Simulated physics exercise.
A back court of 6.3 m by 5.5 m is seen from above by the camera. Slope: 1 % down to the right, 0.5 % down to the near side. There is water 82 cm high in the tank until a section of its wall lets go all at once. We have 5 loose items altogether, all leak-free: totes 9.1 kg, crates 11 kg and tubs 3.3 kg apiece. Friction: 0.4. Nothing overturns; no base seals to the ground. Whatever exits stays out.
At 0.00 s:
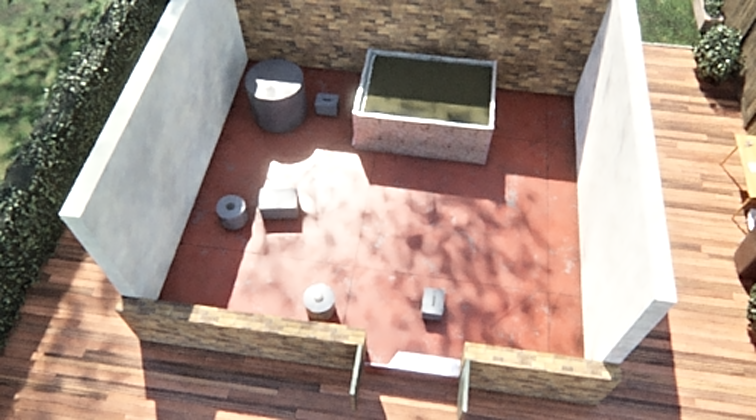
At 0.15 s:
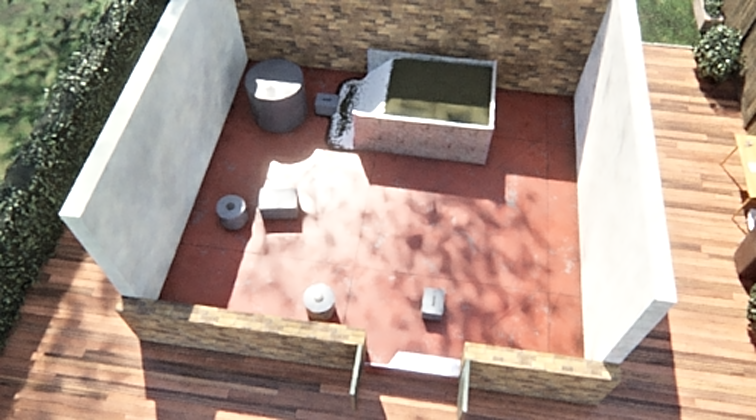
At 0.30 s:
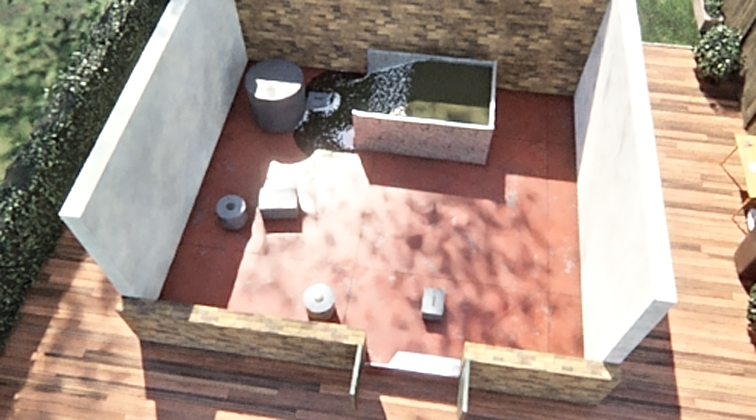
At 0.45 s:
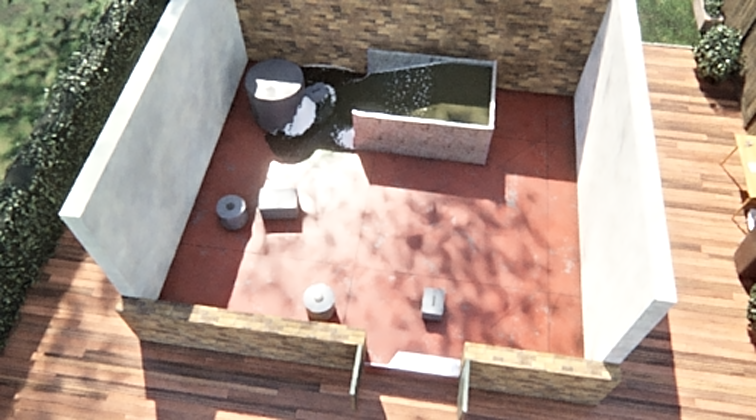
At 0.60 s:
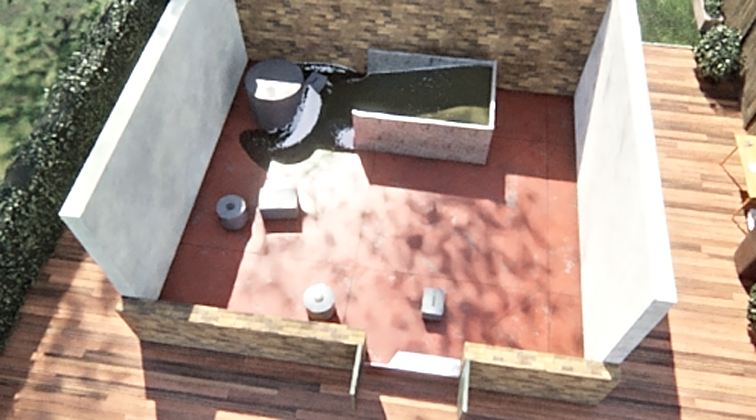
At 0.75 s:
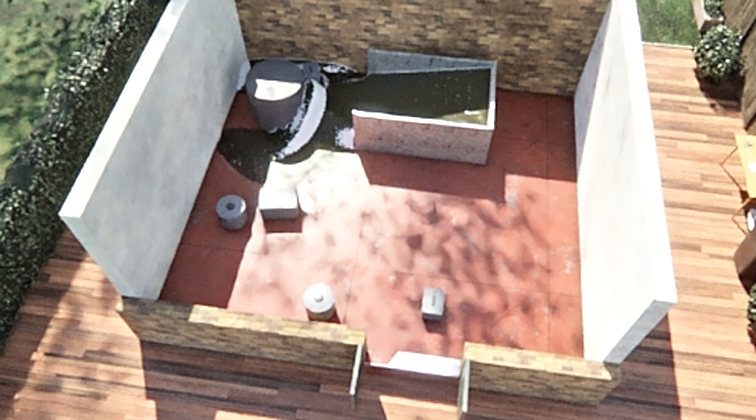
In the video, dark water pours from the left end of a raised tank in a walled court, spreading around a large grey cylinder, while a small grey box shifts, floats and drifts slightly toward the back brick wall.
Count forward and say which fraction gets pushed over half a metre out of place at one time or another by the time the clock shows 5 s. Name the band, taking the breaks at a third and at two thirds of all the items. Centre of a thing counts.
Share: Top third.
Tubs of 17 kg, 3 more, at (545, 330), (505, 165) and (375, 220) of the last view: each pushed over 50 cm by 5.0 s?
Respectively: Doesn't reach it; doesn't reach it; doesn't reach it.
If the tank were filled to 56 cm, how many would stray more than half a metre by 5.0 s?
I count 4 of them in that case.
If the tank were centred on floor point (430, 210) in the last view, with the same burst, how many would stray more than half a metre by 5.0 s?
In that case the number is 5.
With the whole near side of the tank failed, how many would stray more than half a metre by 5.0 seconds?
The answer would then be 4.
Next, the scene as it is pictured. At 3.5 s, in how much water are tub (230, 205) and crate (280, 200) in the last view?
About 18 and 12 cm.
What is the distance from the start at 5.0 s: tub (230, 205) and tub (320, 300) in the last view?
In that order: 500 cm, 350 cm.
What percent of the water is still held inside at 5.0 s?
Around 98 per cent of the water is still in there.
After 1.1 s 1 of 5 are over 50 cm from their spots; 1 afloat.
After 2.2 s 3 of 5 are over 50 cm from their spots; 2 afloat.
After 3.5 s 4 of 5 are over 50 cm from their spots; 4 afloat.
After 5.0 s 5 of 5 are over 50 cm from their spots, and 5 have been at some point; 3 afloat.
